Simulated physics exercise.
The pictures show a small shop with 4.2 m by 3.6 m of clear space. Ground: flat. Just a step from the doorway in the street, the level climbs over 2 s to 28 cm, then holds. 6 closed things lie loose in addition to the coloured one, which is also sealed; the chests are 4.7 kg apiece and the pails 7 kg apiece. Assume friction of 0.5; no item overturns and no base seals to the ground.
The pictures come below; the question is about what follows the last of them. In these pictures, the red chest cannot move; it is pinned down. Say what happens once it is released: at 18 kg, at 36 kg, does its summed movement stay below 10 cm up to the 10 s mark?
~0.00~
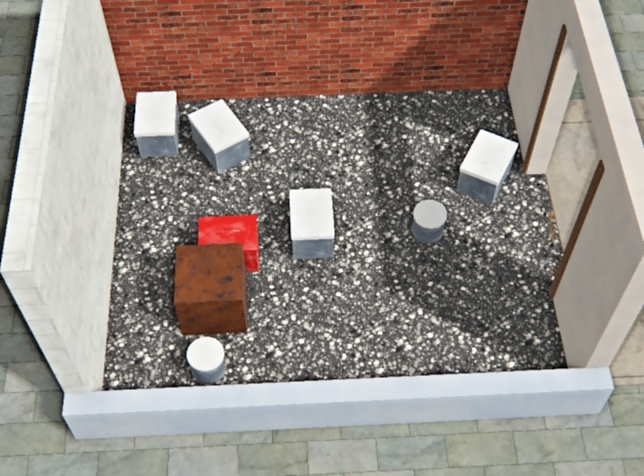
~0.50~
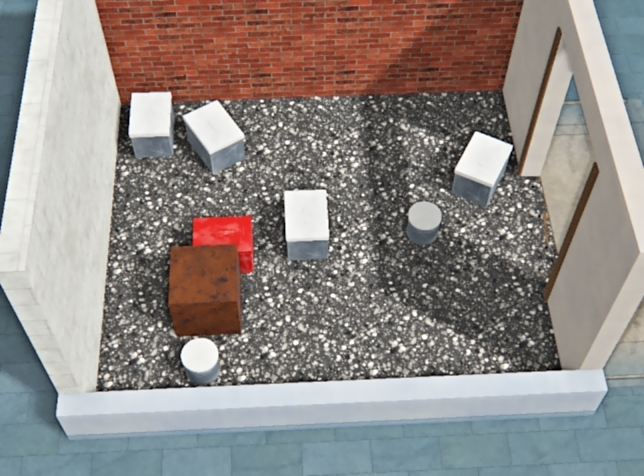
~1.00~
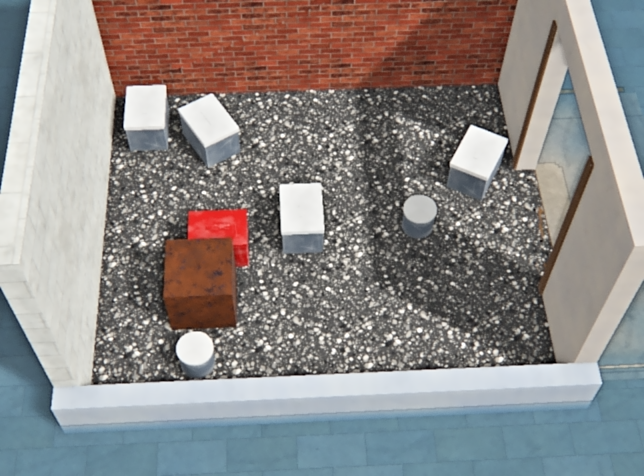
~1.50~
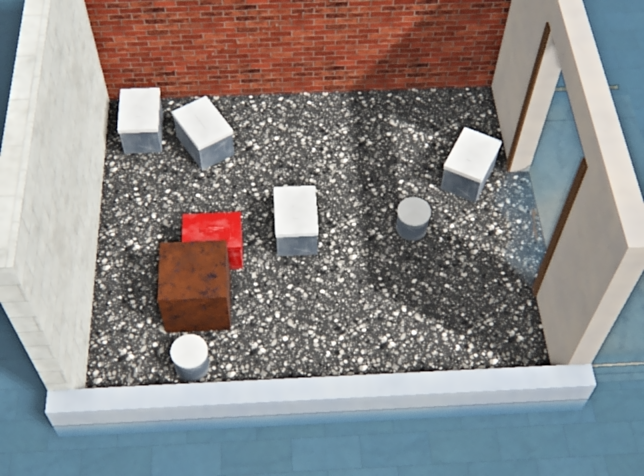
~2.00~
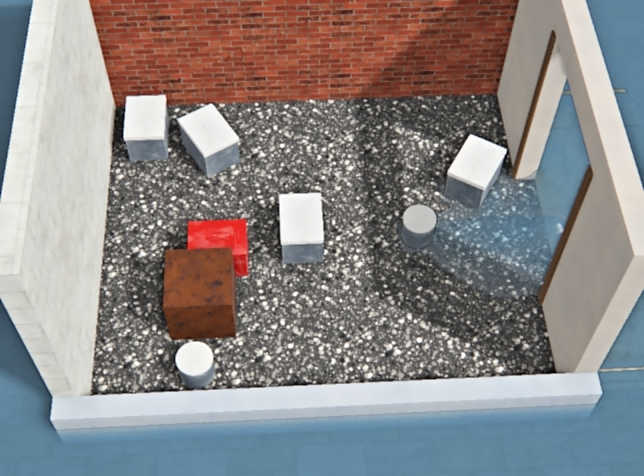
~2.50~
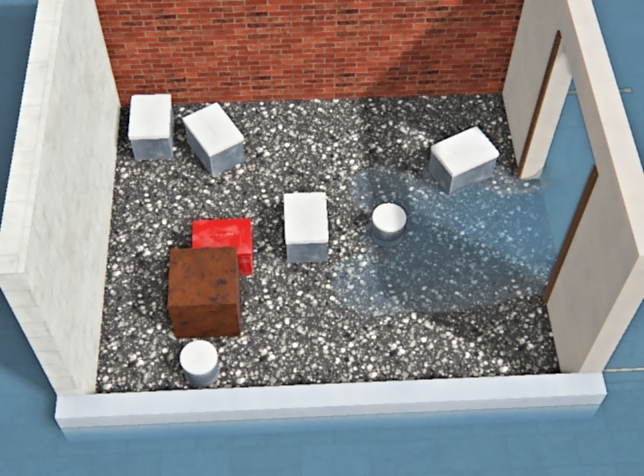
Neither mass keeps it there.
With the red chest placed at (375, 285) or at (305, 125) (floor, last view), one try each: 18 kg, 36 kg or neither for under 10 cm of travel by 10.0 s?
Try by try, no option works; no option works.
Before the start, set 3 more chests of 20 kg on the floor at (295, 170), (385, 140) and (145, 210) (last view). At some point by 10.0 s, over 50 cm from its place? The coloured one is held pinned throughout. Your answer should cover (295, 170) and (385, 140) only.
Those two come out over the line and over the line, in that order.
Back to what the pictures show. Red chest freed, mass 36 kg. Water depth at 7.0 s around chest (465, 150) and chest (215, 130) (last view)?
I'd estimate 2 cm for the first and 17 cm for the second.
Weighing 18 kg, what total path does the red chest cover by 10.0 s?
Total path: Approx. 200 cm.
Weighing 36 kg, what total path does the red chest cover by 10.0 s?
It covers some 150 cm altogether.
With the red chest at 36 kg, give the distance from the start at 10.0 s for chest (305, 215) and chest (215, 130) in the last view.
Net displacement, in order: 120 cm; 50 cm.
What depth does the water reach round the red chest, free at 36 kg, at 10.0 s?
Close to 19 cm deep.
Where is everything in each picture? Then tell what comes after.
The first picture shows the red chest at (228, 233), on the bottom; 0.0 m2 under water; 0 of 7 have shifted.
The second picture shows the red chest at (222, 234) rests on the ground; 0.0 m2 under water; 0 of 7 have shifted.
The third picture shows the red chest at (217, 228), on the bottom; water covers 0.0 m2; 0 of 7 have shifted.
The fourth picture shows the red chest at (212, 230), on the bottom; 0.1 m2 under water; 0 of 7 have shifted.
The fifth picture shows the red chest at (217, 238) rests on the ground; 1.0 m2 under water; 0 of 7 have shifted.
The sixth picture shows the red chest at (222, 237) rests on the ground; 2.7 m2 under water; 2 of 7 have shifted.
After 3.5 s the red chest would be 7 cm from its start with 18 kg and 1 cm from its start with 36 kg; 5 cm of water round it then.
After 4.5 s the red chest would be 72 cm from its start with 18 kg and 10 cm from its start with 36 kg; 7 cm of water round it then.
After 7.0 s the red chest would be 86 cm from its start with 18 kg and 29 cm from its start with 36 kg; 16 cm of water round it then.
After 10.0 s the red chest would be 122 cm from its start with 18 kg and 149 cm from its start with 36 kg; 19 cm of water round it then.
